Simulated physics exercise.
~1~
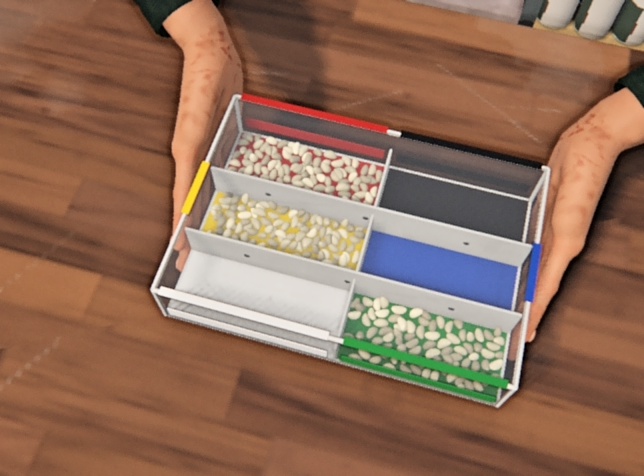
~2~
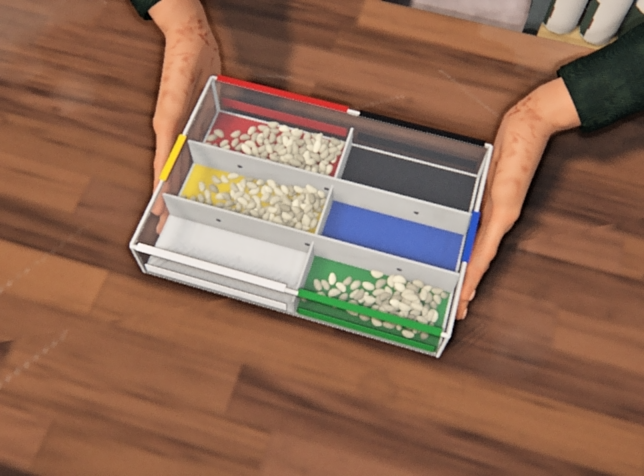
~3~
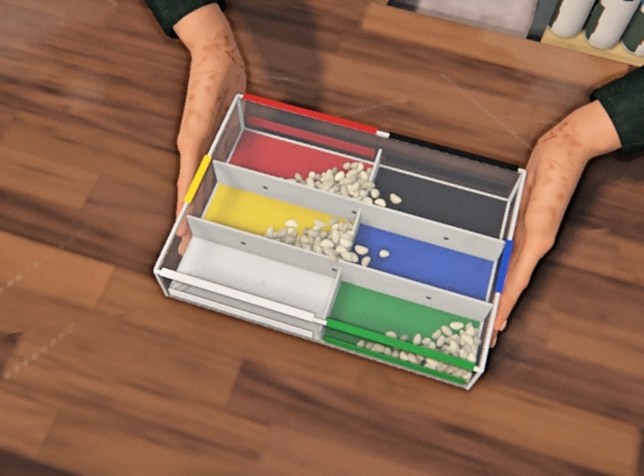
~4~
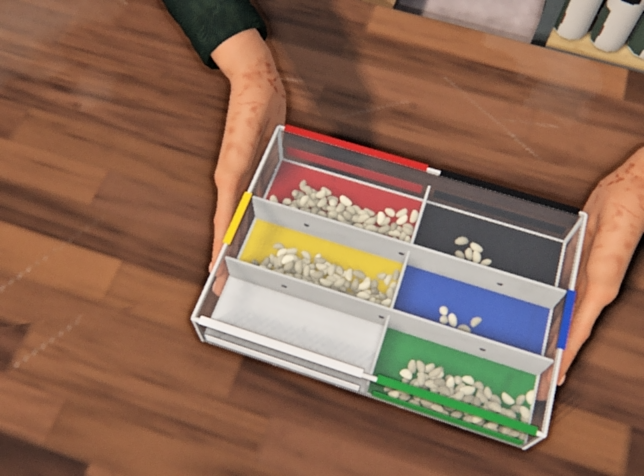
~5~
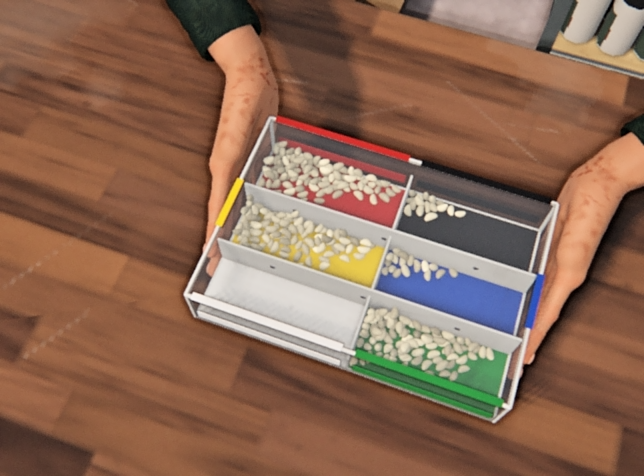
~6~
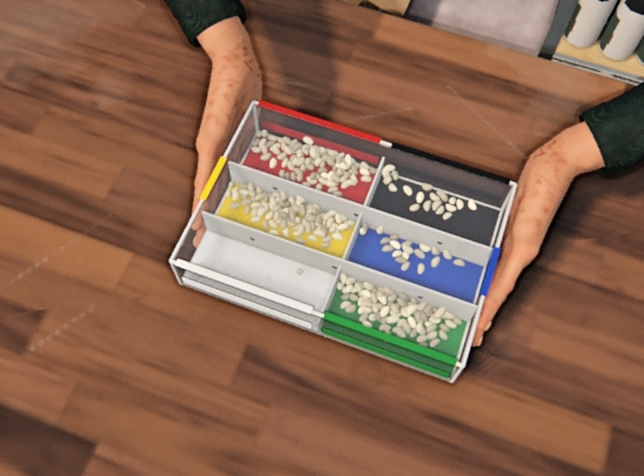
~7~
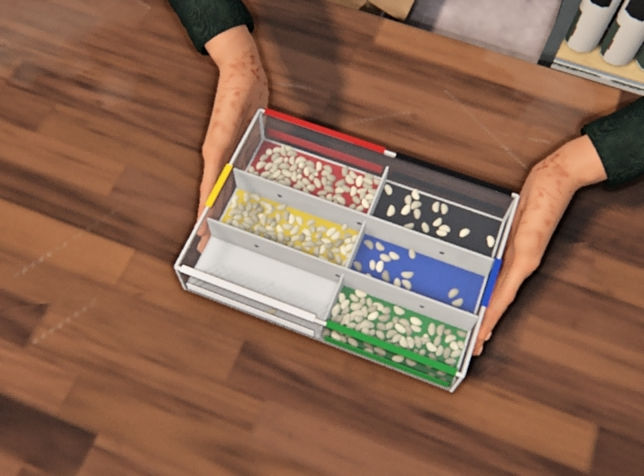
On a wooden tabletop, two hands shaking a clear six-compartment box, white beans sliding and a few spilling into black and blue sections.
